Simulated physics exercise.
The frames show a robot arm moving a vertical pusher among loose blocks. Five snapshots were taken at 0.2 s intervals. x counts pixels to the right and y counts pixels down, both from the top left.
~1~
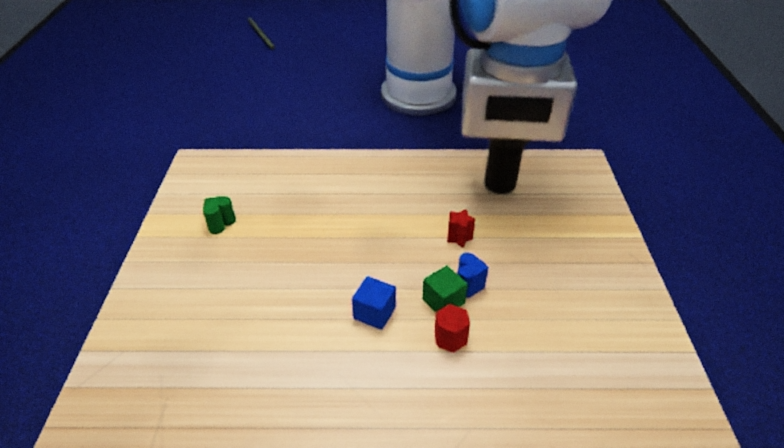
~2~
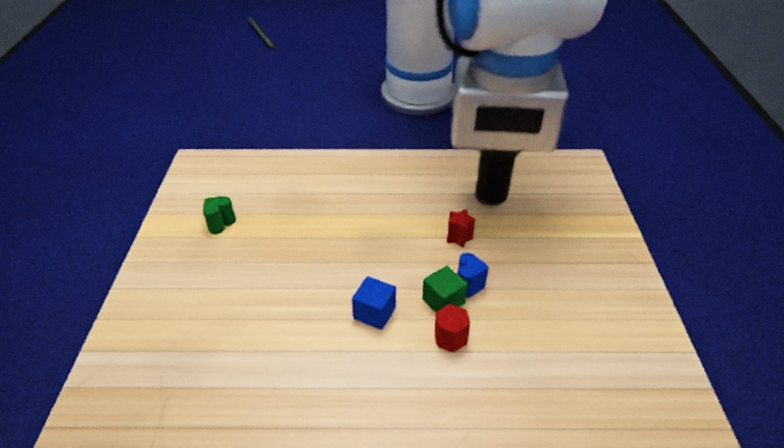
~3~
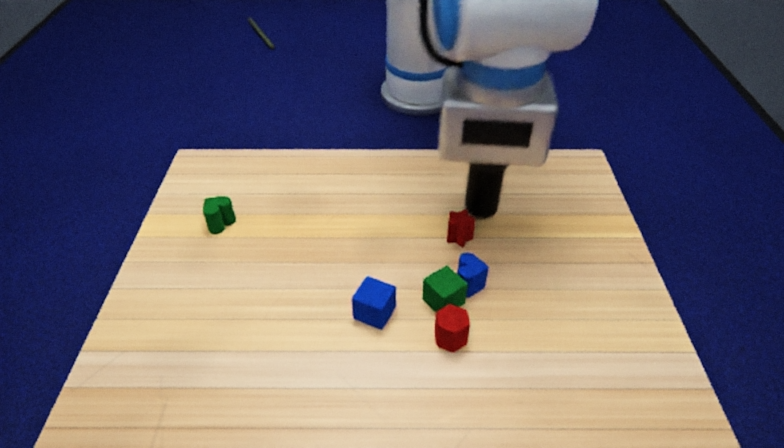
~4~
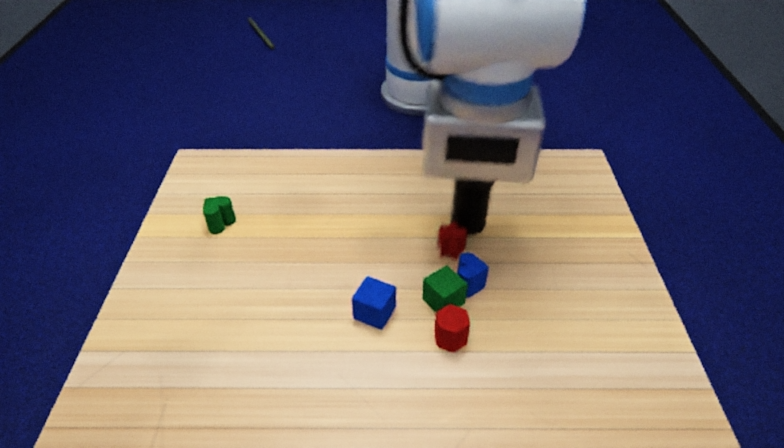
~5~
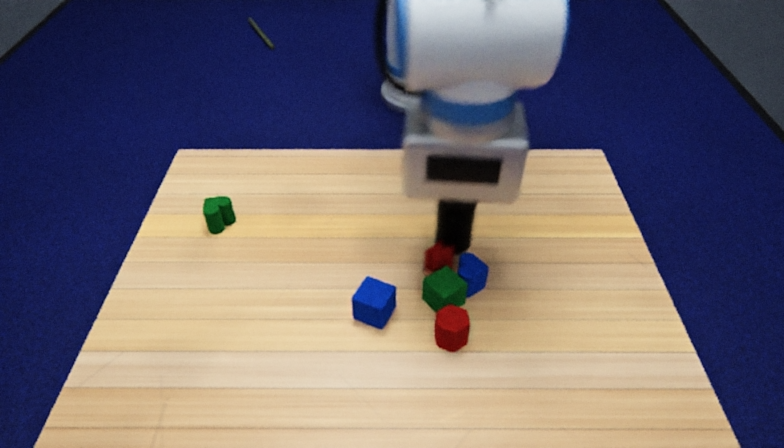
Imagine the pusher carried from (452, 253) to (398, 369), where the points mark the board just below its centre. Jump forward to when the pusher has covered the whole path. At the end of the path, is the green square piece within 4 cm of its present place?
No, it doesn't check out.
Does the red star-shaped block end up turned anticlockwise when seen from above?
Going by the path, no.
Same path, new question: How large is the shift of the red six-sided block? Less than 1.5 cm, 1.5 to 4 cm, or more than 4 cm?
Shift of 1.5 to 4 cm.
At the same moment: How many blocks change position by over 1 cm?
3 or more blocks.
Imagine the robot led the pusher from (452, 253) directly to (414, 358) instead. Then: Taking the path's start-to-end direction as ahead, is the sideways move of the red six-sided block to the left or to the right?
Answer: Leftward.
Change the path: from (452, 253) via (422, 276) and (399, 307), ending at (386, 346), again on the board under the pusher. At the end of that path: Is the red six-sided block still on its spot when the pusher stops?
Yes, that is what happens.
The first path, step by step. One third of the way, pusher (436, 279); red star-shaped block (421, 288); green square piece (433, 317); red six-sided block (458, 338), turned 65° anticlockwise; blue heart-shaped block (475, 276), turned 50° anticlockwise.
Two thirds of the way, pusher (418, 316); red star-shaped block (394, 323), turned 20° clockwise; green square piece (422, 346), turned 70° anticlockwise; red six-sided block (461, 347), turned 95° anticlockwise; blue heart-shaped block (475, 276), turned 50° anticlockwise.
At the end, pusher (398, 360); red star-shaped block (364, 362), turned 35° clockwise; green square piece (418, 383), turned 100° anticlockwise; red six-sided block (461, 347), turned 95° anticlockwise; blue heart-shaped block (475, 276), turned 50° anticlockwise.
